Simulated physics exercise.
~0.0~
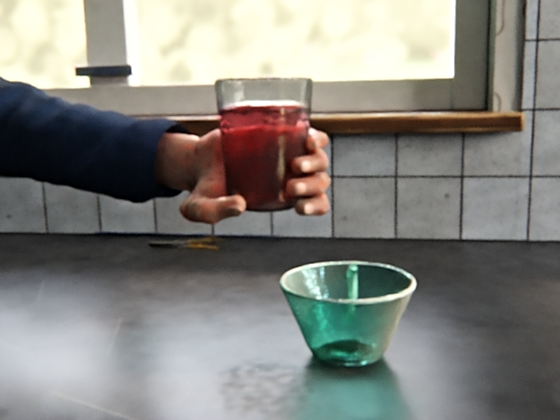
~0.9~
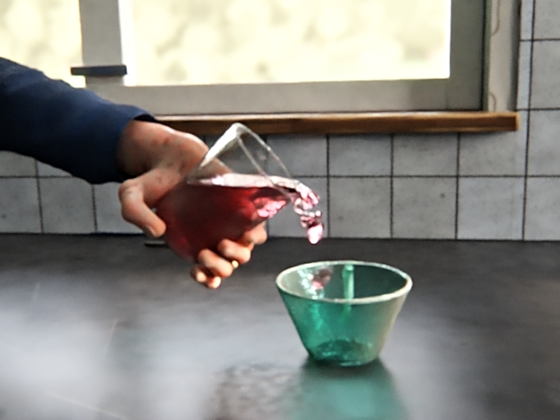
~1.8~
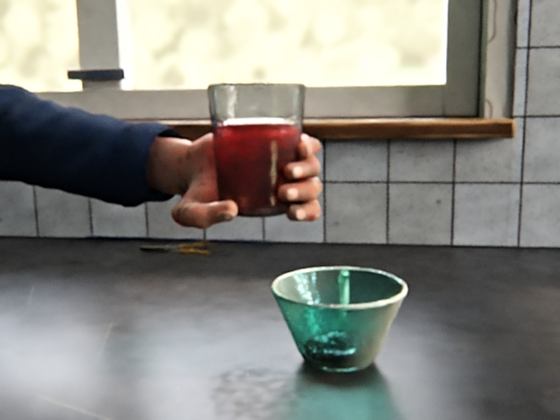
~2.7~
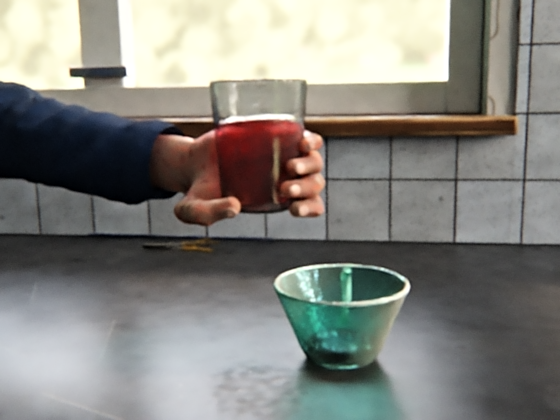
On a dark counter, a hand tips a glass of red liquid rightwards towards a green cup, then levels it.
